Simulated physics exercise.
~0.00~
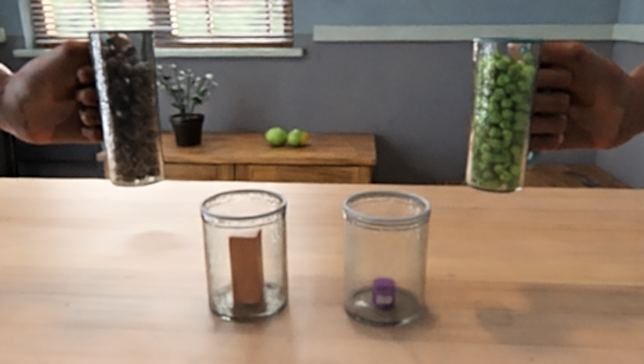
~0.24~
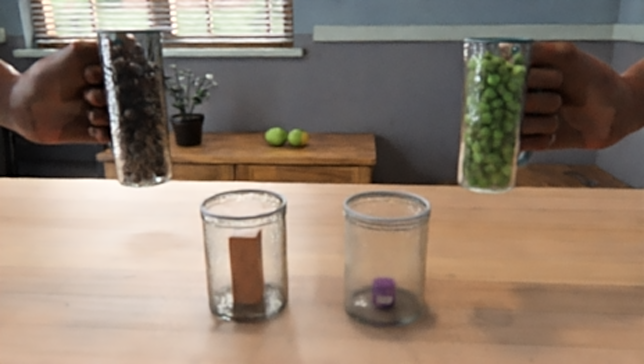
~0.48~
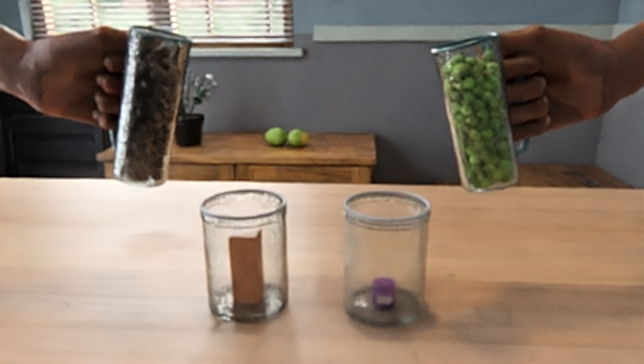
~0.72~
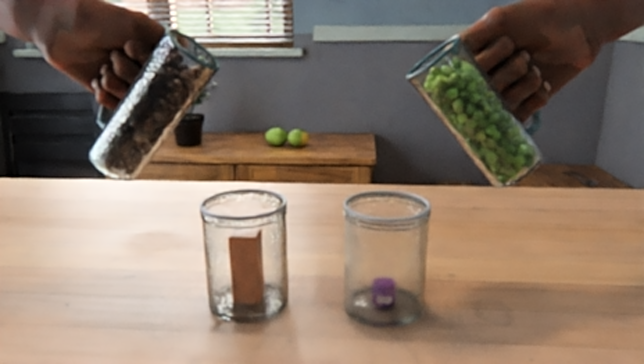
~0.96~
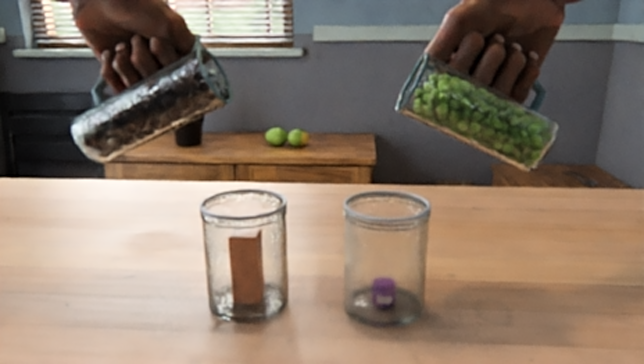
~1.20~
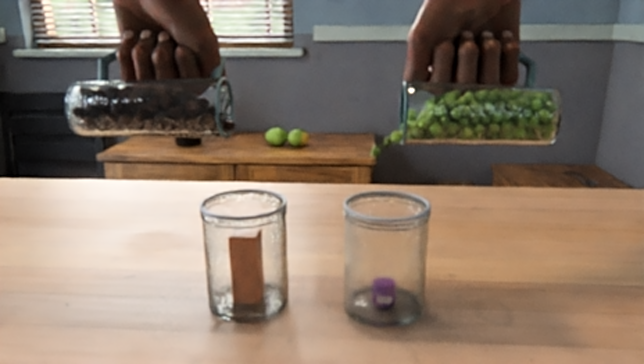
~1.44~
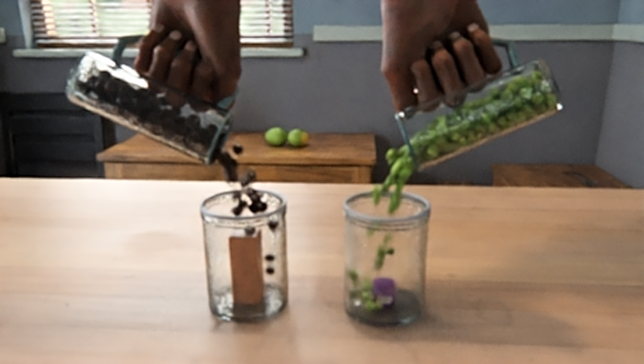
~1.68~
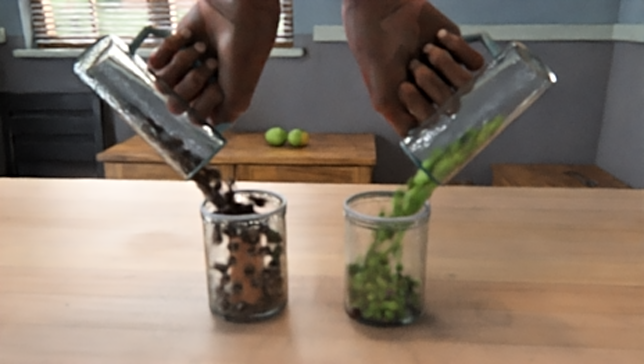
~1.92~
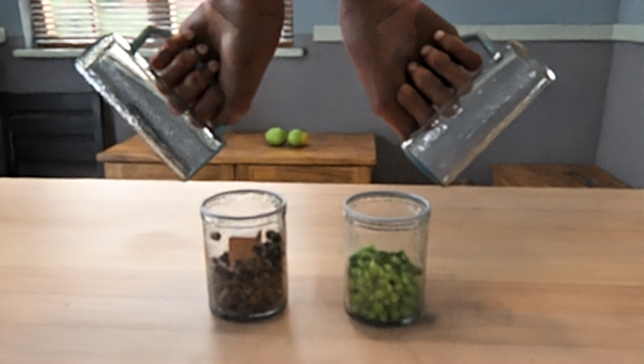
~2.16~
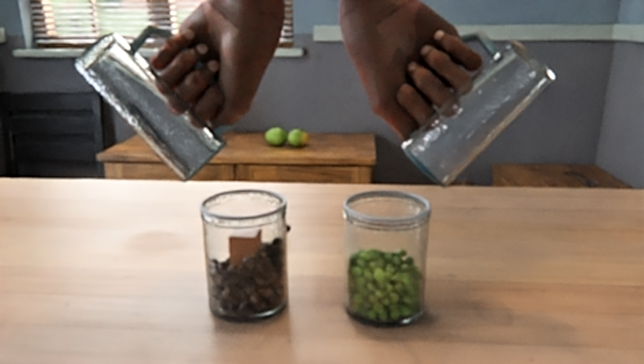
The clip shows two hands tipping cups of dark pieces and green pieces into two clear jars holding an upright brown block and a small purple object. Both jars end about half full, the brown block's top still showing and the purple object covered.
